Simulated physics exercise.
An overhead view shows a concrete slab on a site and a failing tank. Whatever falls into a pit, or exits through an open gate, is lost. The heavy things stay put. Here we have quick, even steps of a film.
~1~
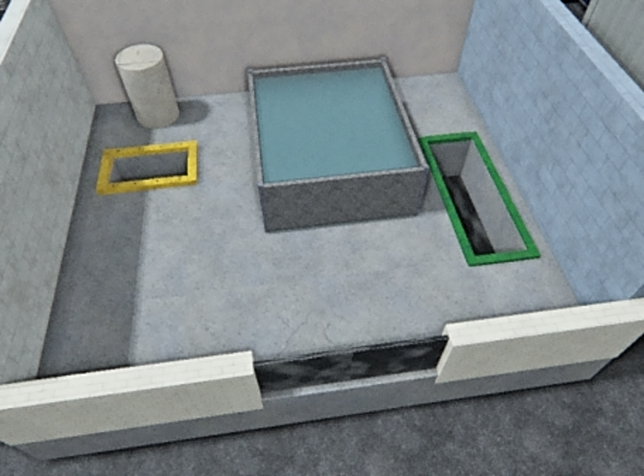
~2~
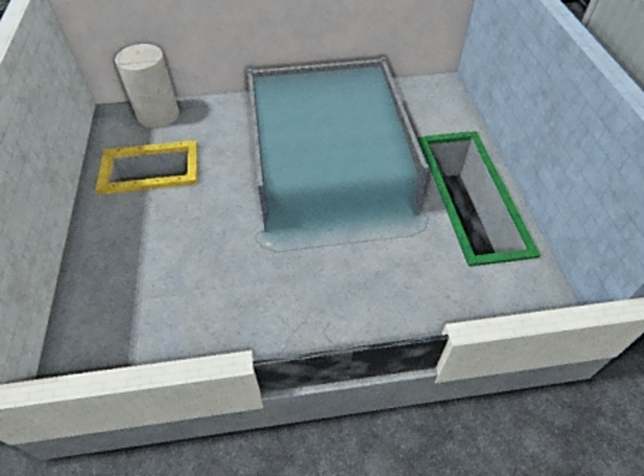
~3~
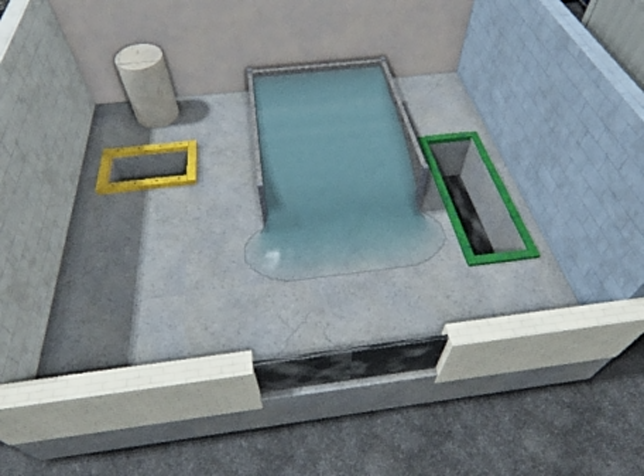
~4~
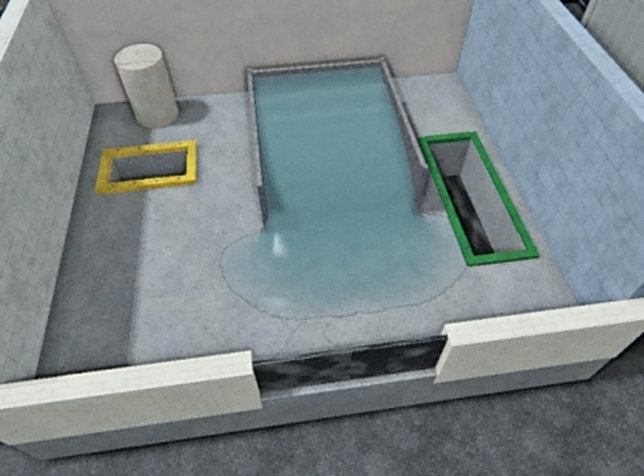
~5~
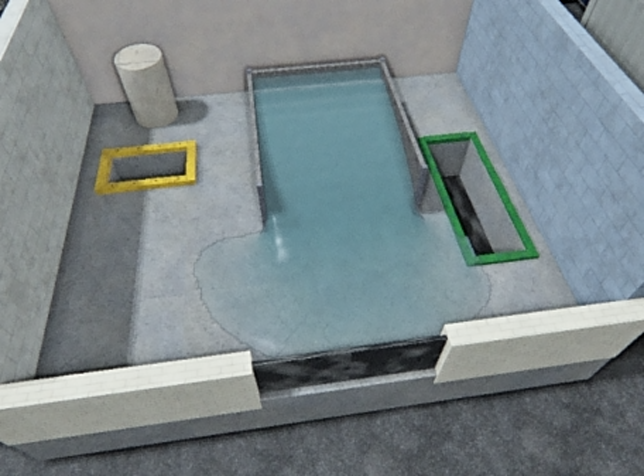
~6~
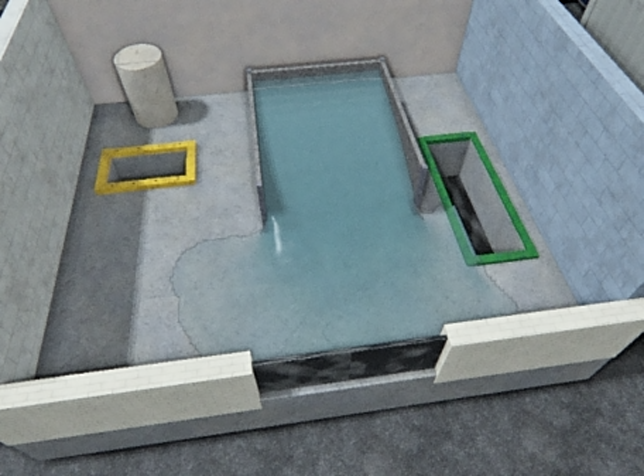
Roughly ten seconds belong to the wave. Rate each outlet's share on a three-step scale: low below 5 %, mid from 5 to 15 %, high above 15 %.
Scale: Gate - low, yellow pit - mid, green pit - high.
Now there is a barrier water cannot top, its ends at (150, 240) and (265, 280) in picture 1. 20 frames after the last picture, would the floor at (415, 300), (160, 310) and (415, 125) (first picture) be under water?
In order: Wet; wet; dry.
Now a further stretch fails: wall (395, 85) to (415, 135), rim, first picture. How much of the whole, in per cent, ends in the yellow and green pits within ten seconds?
The yellow pit takes 0 per cent and the green pit 60 per cent.
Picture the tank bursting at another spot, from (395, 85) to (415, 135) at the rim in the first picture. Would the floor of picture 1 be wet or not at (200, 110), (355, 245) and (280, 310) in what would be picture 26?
First spot submerged, second spot spared, third spot spared.
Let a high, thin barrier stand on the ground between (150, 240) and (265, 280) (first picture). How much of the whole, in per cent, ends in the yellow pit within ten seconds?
The yellow pit takes 6 per cent.
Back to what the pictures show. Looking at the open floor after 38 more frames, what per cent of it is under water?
That works out to some 95 in a hundred.
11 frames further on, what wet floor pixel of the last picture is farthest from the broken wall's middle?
Estimated pixel: (28, 412).
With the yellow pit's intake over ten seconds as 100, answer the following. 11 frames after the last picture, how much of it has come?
My estimate: Close to 0 per cent.
A moment on, water covers 35 % of the floor; the gate 0 %, the yellow pit 0 %, the green pit 0 %.
Next, water covers 45 % of the floor; the gate 0 %, the yellow pit 0 %, the green pit 1 %.
Then, water covers 65 % of the floor; the gate 0 %, the yellow pit 1 %, the green pit 9 %.
Later, water covers 95 % of the floor; the gate 0 %, the yellow pit 6 %, the green pit 20 %.
In the end, water covers 95 % of the floor; the gate 0 %, the yellow pit 9 %, the green pit 22 %.
